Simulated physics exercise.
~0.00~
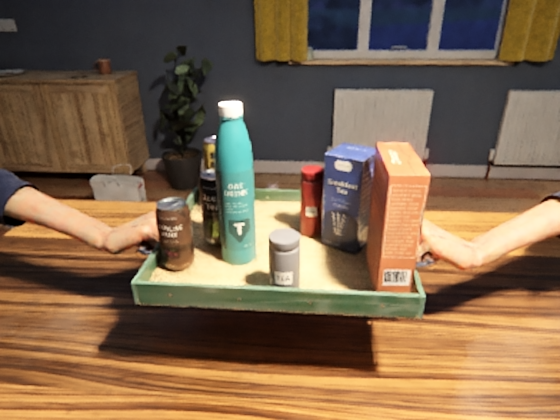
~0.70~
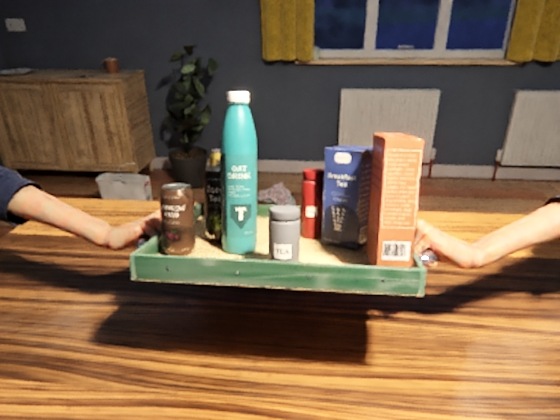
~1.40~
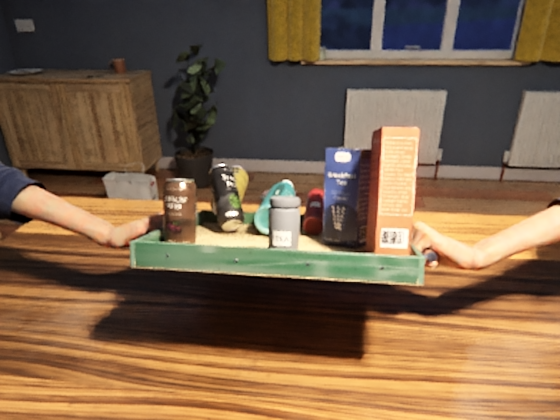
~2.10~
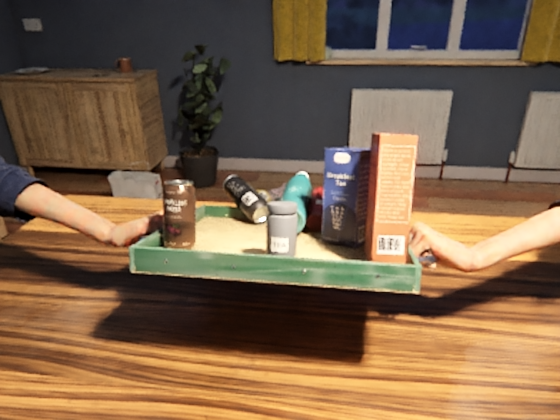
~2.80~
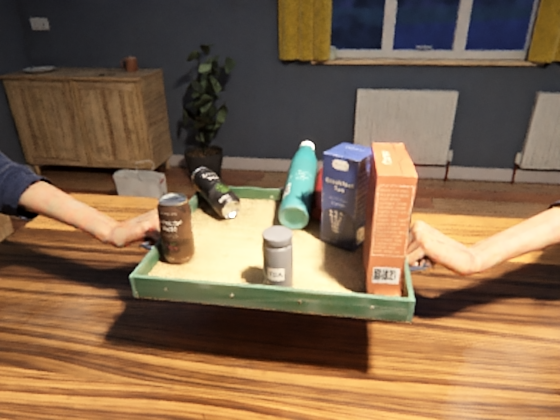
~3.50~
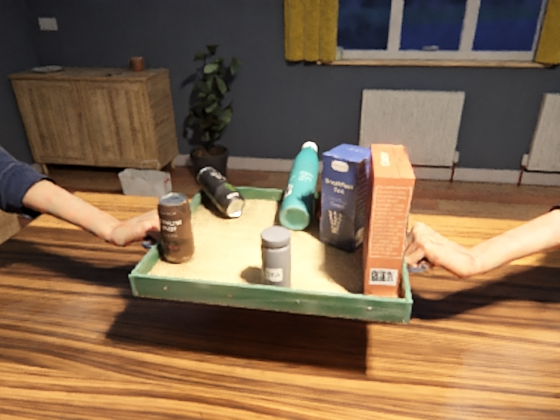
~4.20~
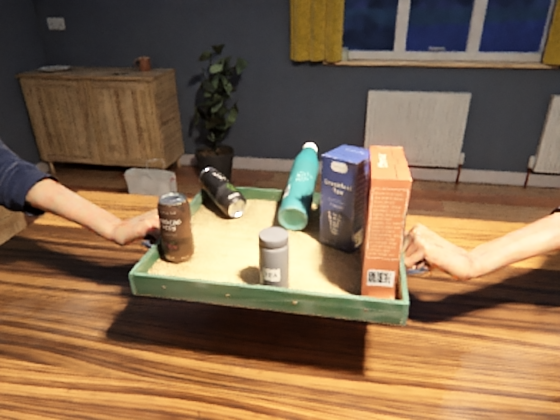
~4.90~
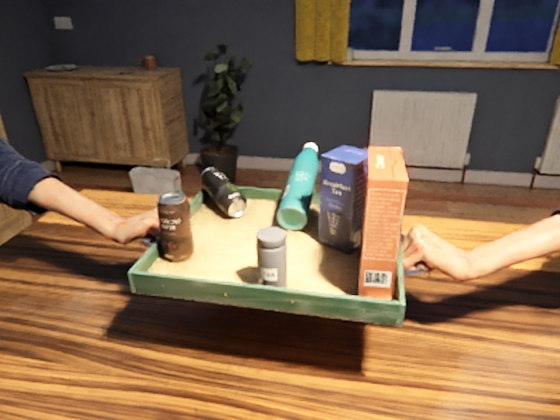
A tall turquoise bottle toppled over as two hands tipped a green tray of cans and cartons away from the viewer, and a black can fell too. The tray was levelled again, with both lying near the back while the cartons stayed standing.
